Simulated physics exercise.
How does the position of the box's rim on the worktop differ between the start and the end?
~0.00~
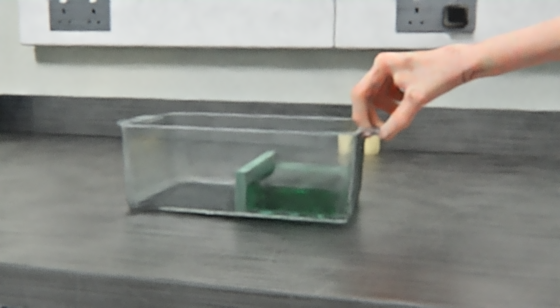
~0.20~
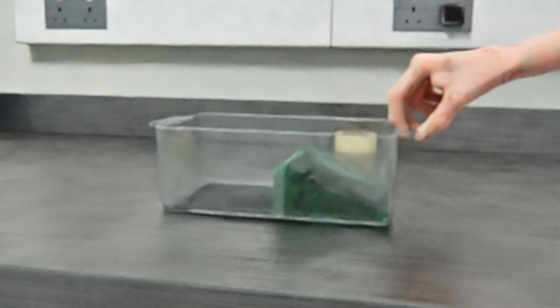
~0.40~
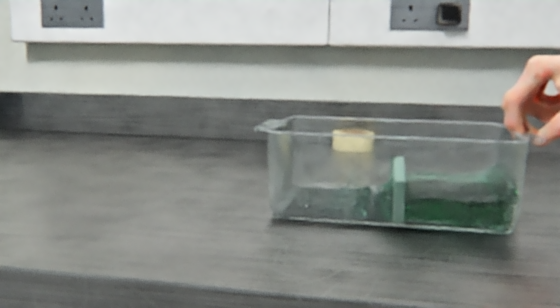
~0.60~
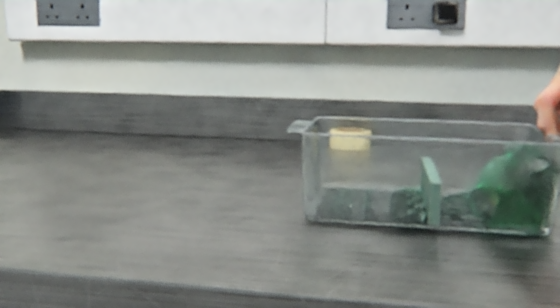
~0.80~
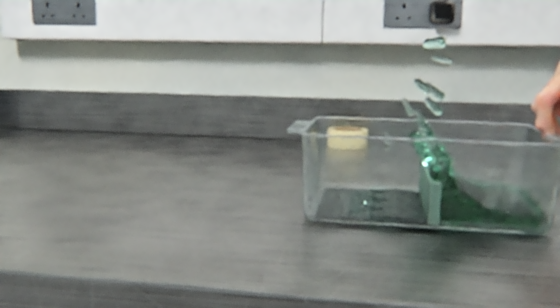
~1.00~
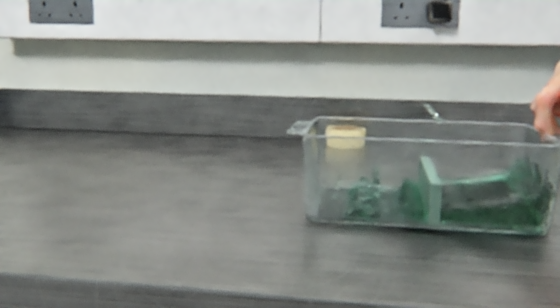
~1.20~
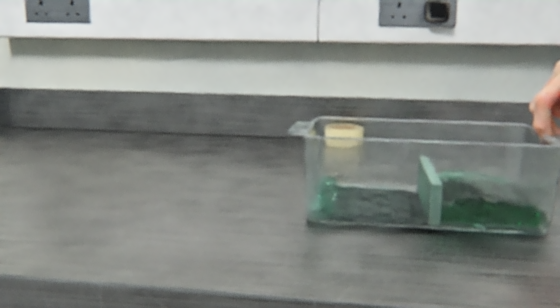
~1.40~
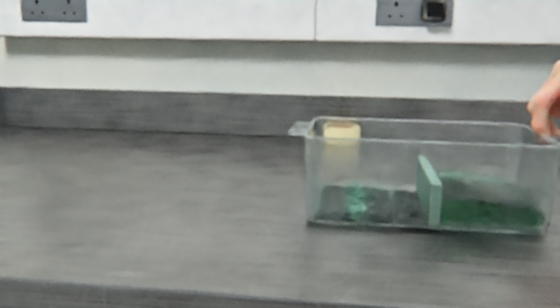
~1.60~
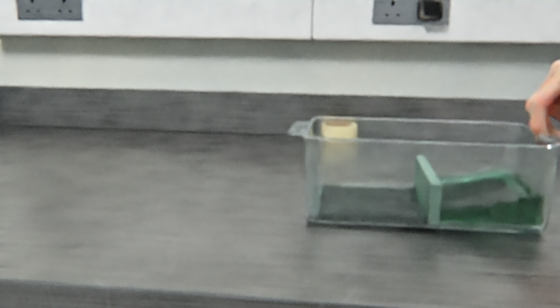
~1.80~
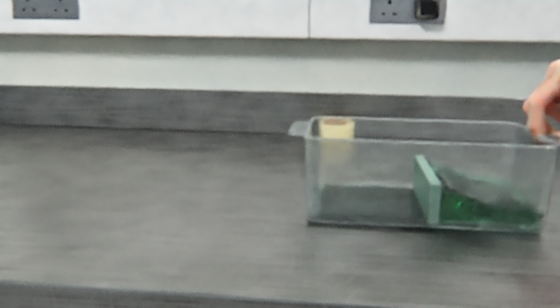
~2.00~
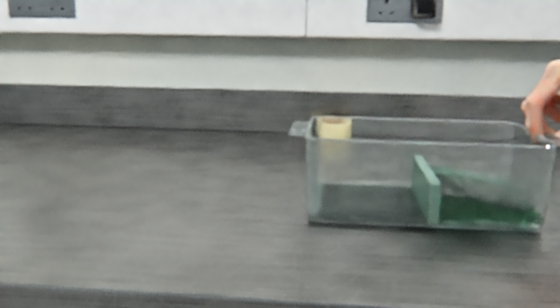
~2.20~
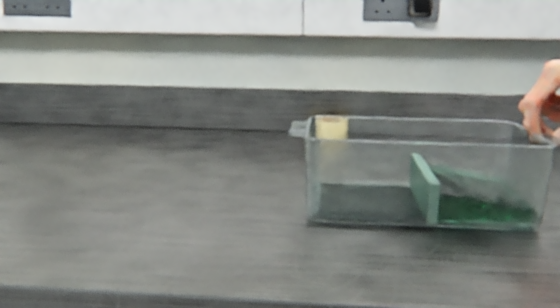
At the start the rim is a little left of the middle of the view, and by the end it is well over on the right side.
